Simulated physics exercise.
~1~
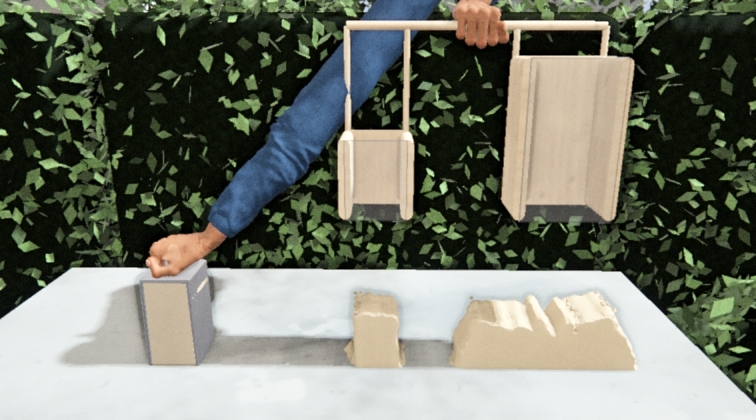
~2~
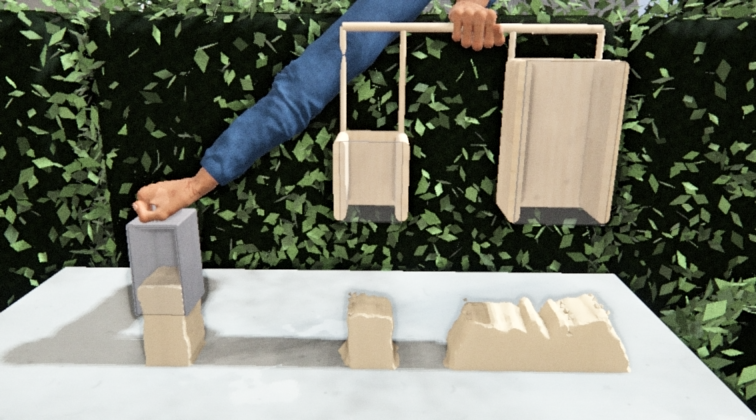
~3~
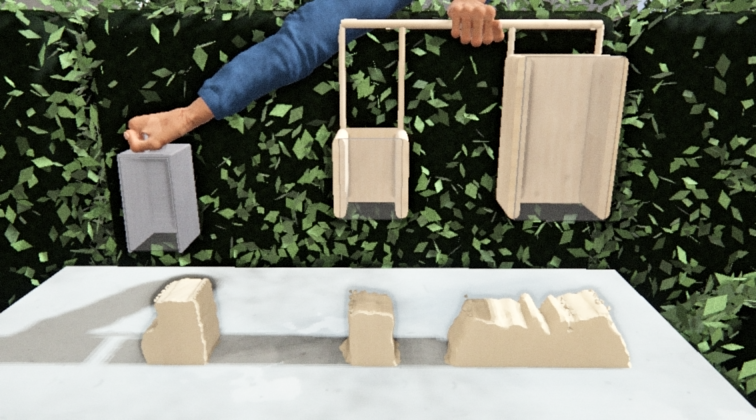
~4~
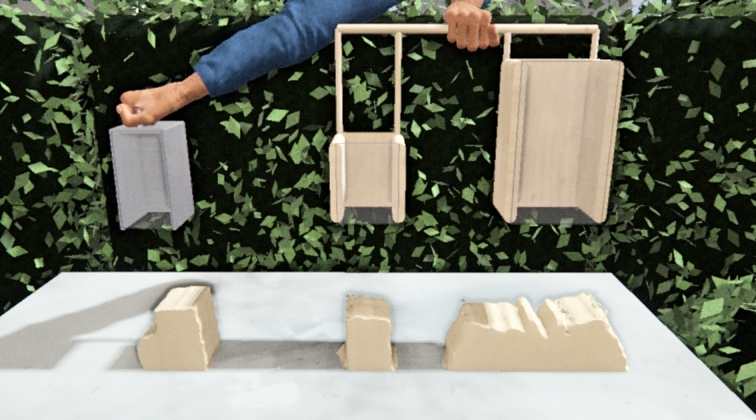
On a white table before a hedge, a hand lifts a tin, leaving a slumped block.
